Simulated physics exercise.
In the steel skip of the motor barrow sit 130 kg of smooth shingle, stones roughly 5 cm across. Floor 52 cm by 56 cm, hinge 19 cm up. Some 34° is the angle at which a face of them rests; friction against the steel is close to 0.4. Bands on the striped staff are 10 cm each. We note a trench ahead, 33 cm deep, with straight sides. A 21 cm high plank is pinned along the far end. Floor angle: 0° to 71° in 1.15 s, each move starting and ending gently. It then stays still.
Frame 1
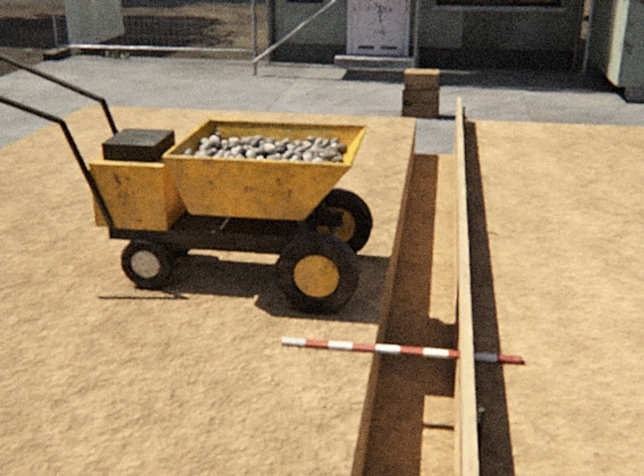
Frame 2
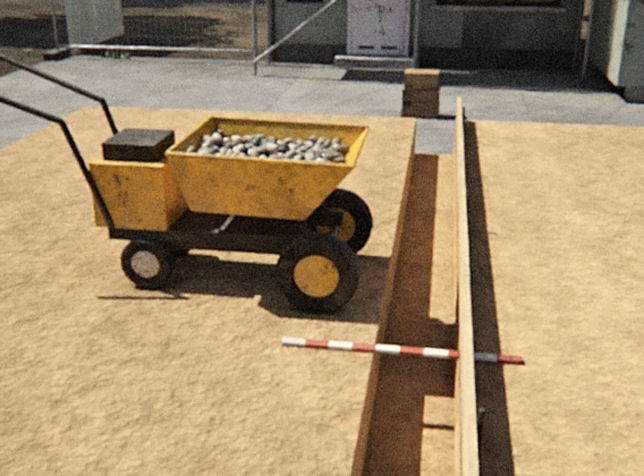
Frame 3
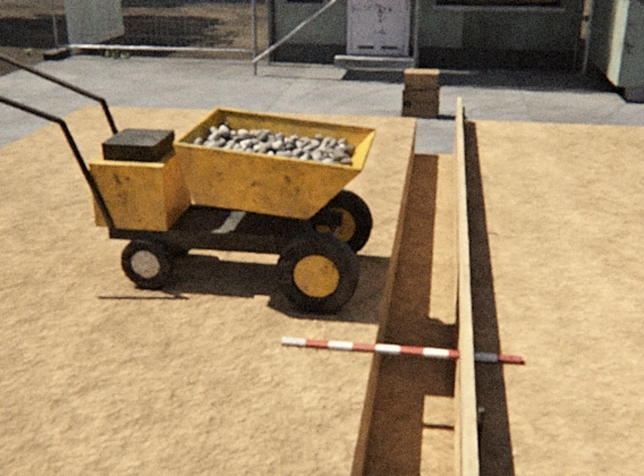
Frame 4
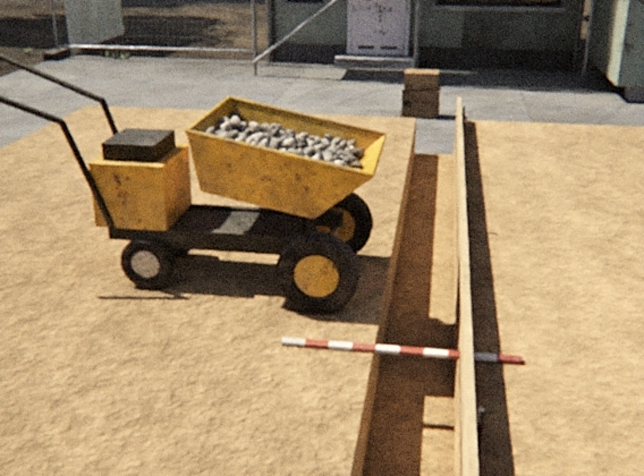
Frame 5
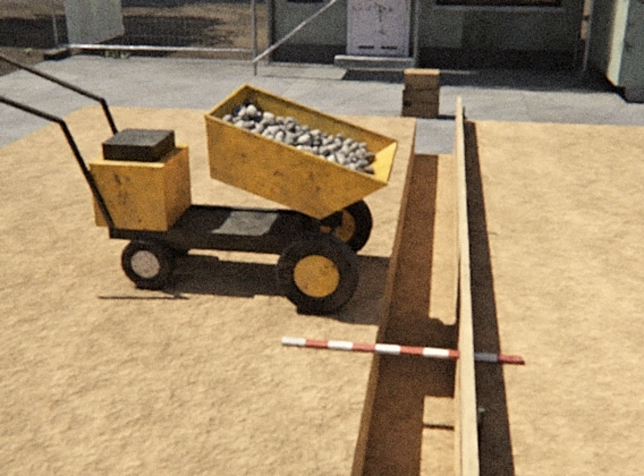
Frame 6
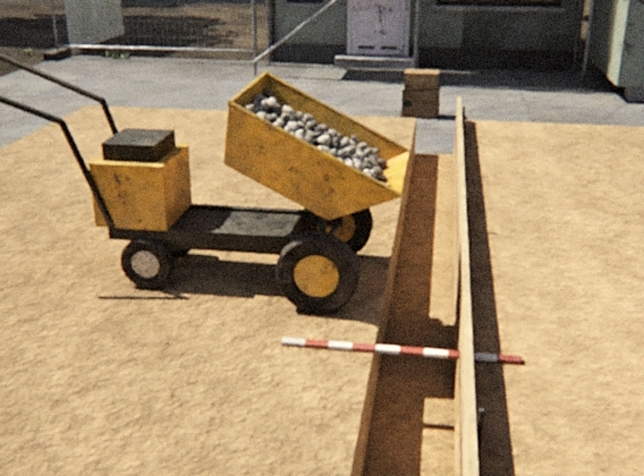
To begin with, a yellow motor barrow with a level skip of smooth grey stones stands left of a straight-sided trench, a red-and-white striped staff lying across it. The skip then slowly tilts, its rear rising and its lip moving right and down, and ends steeply angled, stones still inside.
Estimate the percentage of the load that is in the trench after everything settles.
Roughly 44 per cent of the load.
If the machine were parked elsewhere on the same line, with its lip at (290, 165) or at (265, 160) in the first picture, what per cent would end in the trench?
It comes to about 100 and 100 in a hundred.
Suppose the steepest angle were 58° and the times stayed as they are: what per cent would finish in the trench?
Expect roughly 40 per cent.
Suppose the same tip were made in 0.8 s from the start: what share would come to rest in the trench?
Around 40 per cent would end in the trench.
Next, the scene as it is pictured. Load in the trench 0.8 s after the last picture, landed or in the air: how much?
Approx. 15 % of the load.
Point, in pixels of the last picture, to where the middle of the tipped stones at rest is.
Around (482, 290).
Then, 0.4 s after the last picture the floor is at 60°, 100 % in the skip; the foremost stones are at (443, 232).
Then, 0.8 s after the last picture the floor is at 71°, 53 % in the skip, 14 % in the trench, 33 % past the trench; the foremost stones are at (563, 293).
Then, 1.1 s after the last picture the floor is at 71°, 23 % in the skip, 25 % in the trench, 52 % past the trench; the foremost stones are past the picture's edge.
Then, 3.1 s after the last picture the floor is at 71°, 0 % in the skip, 44 % in the trench, 56 % past the trench; the foremost stones are past the picture's edge.
